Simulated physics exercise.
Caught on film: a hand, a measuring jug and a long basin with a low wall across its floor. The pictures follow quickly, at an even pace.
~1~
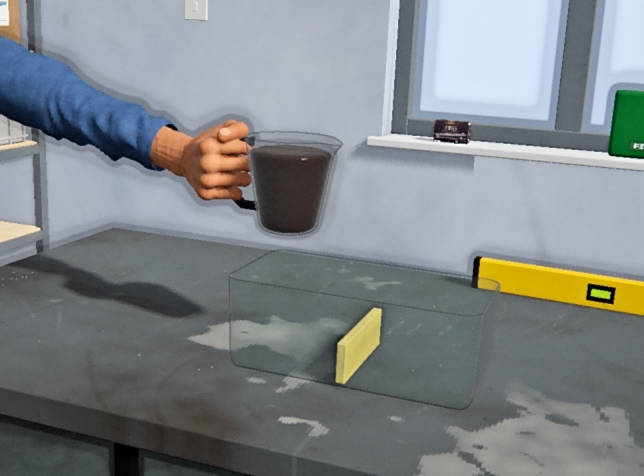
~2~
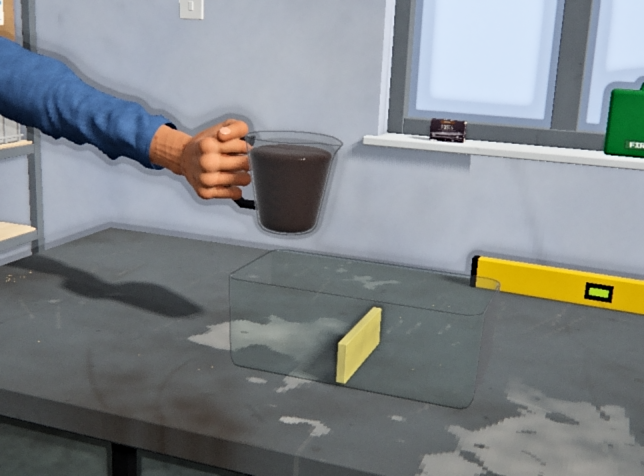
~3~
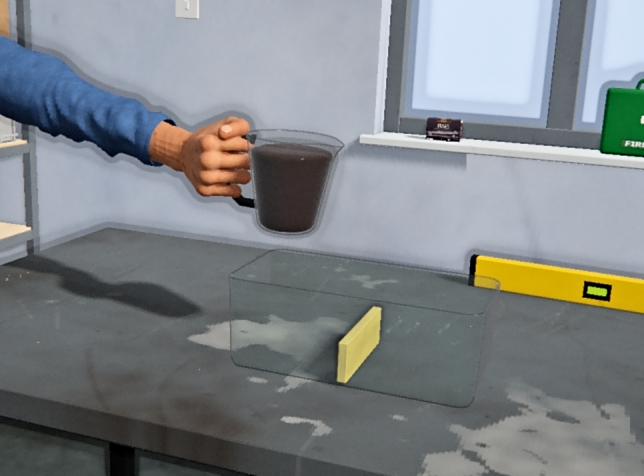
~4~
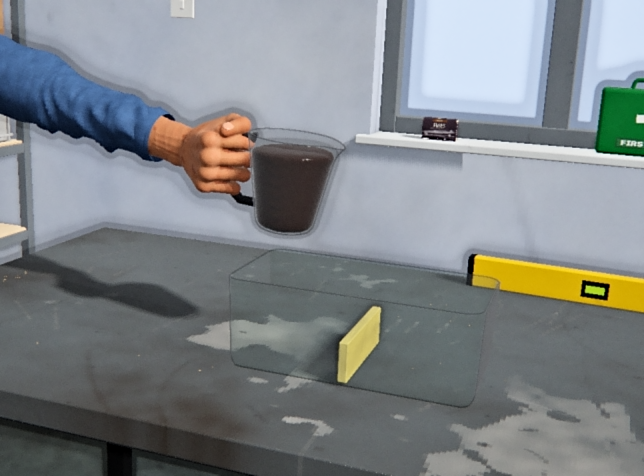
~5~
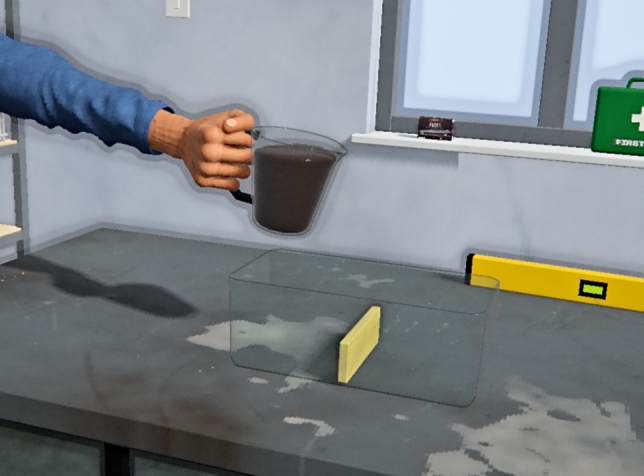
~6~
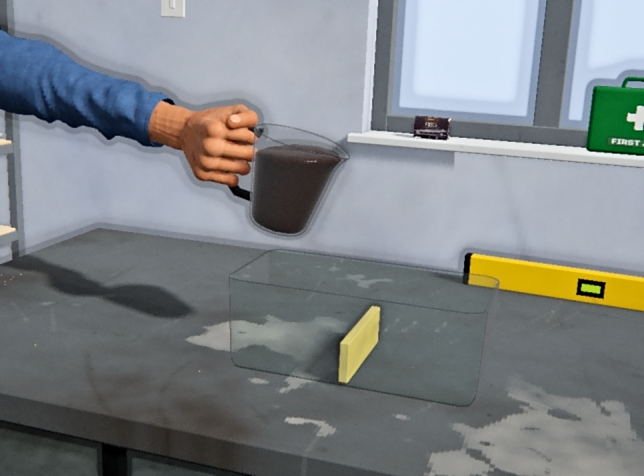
A hand holding a measuring jug of dark coffee slowly tilting it slightly rightward above a clear basin with a low yellow wall.
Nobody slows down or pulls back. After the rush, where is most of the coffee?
The right section gets the most.
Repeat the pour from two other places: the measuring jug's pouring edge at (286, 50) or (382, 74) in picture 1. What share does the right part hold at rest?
Roughly 15 per cent, and 90 per cent.
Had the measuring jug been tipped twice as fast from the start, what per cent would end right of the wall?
Near 85 %.
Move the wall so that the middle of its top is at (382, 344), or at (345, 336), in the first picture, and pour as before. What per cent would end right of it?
First some 60, then 95 per cent.
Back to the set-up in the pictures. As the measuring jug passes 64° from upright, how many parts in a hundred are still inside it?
It comes to 75 per cent or so.
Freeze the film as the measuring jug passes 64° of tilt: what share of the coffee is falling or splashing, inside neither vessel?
Some 15 per cent.
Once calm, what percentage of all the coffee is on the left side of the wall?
It comes to 10 per cent or so.
A moment on, the tilt is 64° and 73 per cent is still to pour, 0 is left of the wall and 10 right of it.
Next, the tilt is 95° and 20 per cent is still to pour, 2 is left of the wall and 65 right of it.
Then the tilt is 102° and 0 per cent is still to pour, 10 is left of the wall and 88 right of it.
Later the tilt is 102° and 0 per cent is still to pour, 12 is left of the wall and 88 right of it.
At rest 12 per cent lies left of the wall, 88 right of it and 0 outside.
